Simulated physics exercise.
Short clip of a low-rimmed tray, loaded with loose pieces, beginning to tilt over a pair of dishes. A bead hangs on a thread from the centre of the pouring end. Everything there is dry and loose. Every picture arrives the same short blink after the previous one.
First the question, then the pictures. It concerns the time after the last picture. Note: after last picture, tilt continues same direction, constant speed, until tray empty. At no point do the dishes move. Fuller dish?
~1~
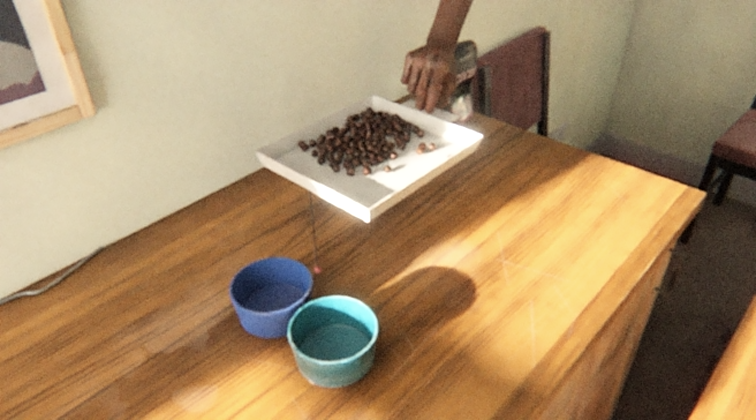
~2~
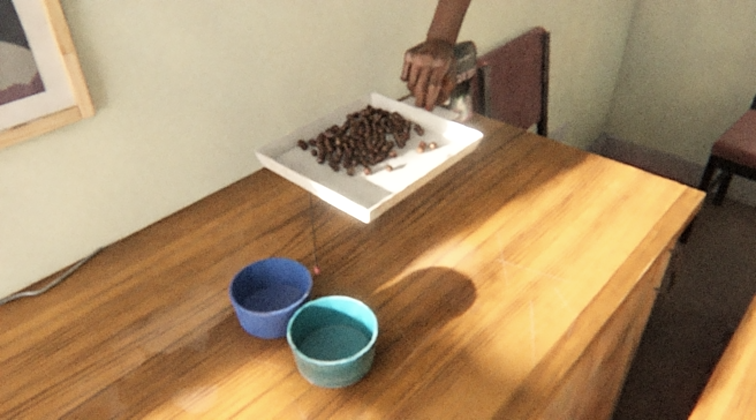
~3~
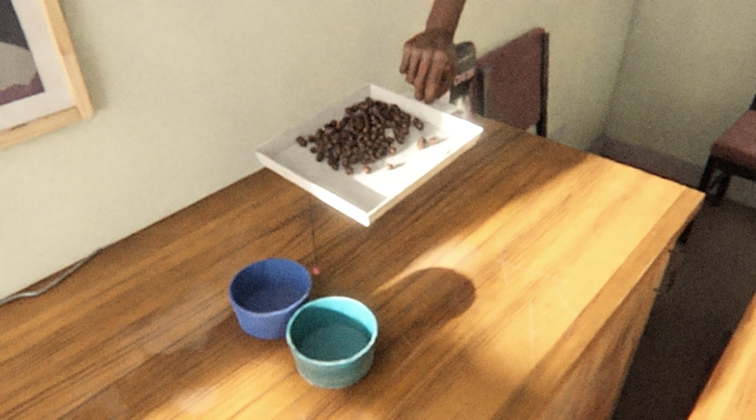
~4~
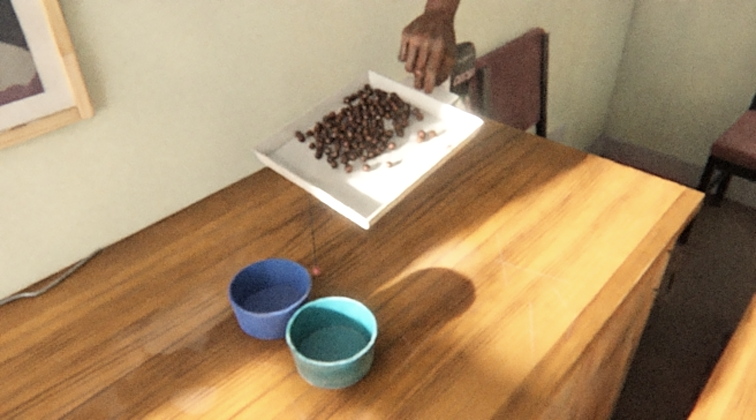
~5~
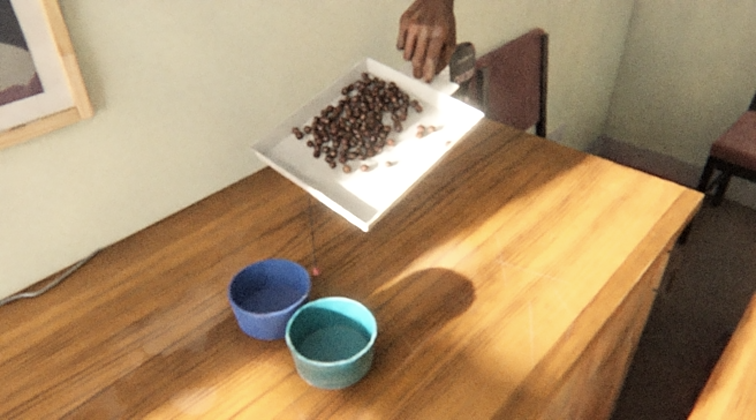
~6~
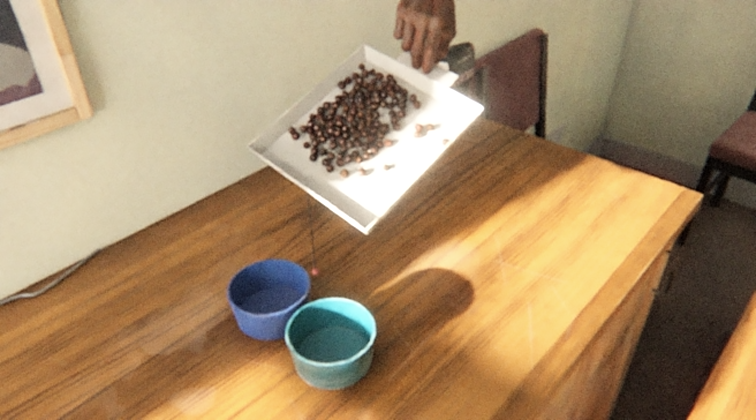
Right-hand.
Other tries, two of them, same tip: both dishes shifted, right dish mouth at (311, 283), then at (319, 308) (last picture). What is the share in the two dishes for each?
The first gives 0 %, the second 30 %.
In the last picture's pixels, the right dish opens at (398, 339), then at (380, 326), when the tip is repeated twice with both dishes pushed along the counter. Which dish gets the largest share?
The first time the right-side one comes out ahead, then the right-side one the second time.
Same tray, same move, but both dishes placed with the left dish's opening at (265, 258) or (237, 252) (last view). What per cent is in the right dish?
I'd say about 10 percent, followed by about 0 percent.
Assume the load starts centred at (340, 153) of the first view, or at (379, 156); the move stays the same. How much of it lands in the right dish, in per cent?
You'd get near 70 percent first and near 70 percent next.
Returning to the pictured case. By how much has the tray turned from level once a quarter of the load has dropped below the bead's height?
Angle reached: About 75°.
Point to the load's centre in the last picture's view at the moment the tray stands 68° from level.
Check around (351, 232) in the last picture.
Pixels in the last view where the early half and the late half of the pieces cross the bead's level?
About (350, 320) to begin with, then about (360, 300).
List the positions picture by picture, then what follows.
In the first frame, corners of the pouring end at (261, 151) and (368, 205), level; middle of the load at (358, 139), chocolate balls; left dish at (241, 317); right dish at (302, 365); bead on its thread at (318, 269).
In the second frame, corners of the pouring end at (261, 150) and (367, 207), level; middle of the load at (357, 138).
In the third frame, corners of the pouring end at (259, 150) and (367, 210), tipped barely, lowest at the right corner; middle of the load at (356, 133).
In the fourth frame, corners of the pouring end at (258, 148) and (366, 215), tipped a little, lowest at the right corner; middle of the load at (355, 126).
In the fifth frame, corners of the pouring end at (256, 147) and (366, 220), tipped clearly, lowest at the right corner; middle of the load at (353, 121).
In the sixth frame, corners of the pouring end at (254, 146) and (365, 224), tipped clearly, lowest at the right corner; middle of the load at (350, 119), nearly all on the move; left dish at (239, 319); right dish at (300, 367).
Soon, tray tipped steeply; about two thirds on the tray; a stray few in the right dish; a stray few outside both; about a third in the air.
A while on, tray tipped past a quarter turn; a stray few on the tray; about half in the right dish; about a quarter outside both; a small part in the air.
Towards the end, tray tipped past a quarter turn; about two thirds in the right dish; about a third outside both.
Finally, tray tipped past a quarter turn; about two thirds in the right dish; none in the left dish; about a third outside both.
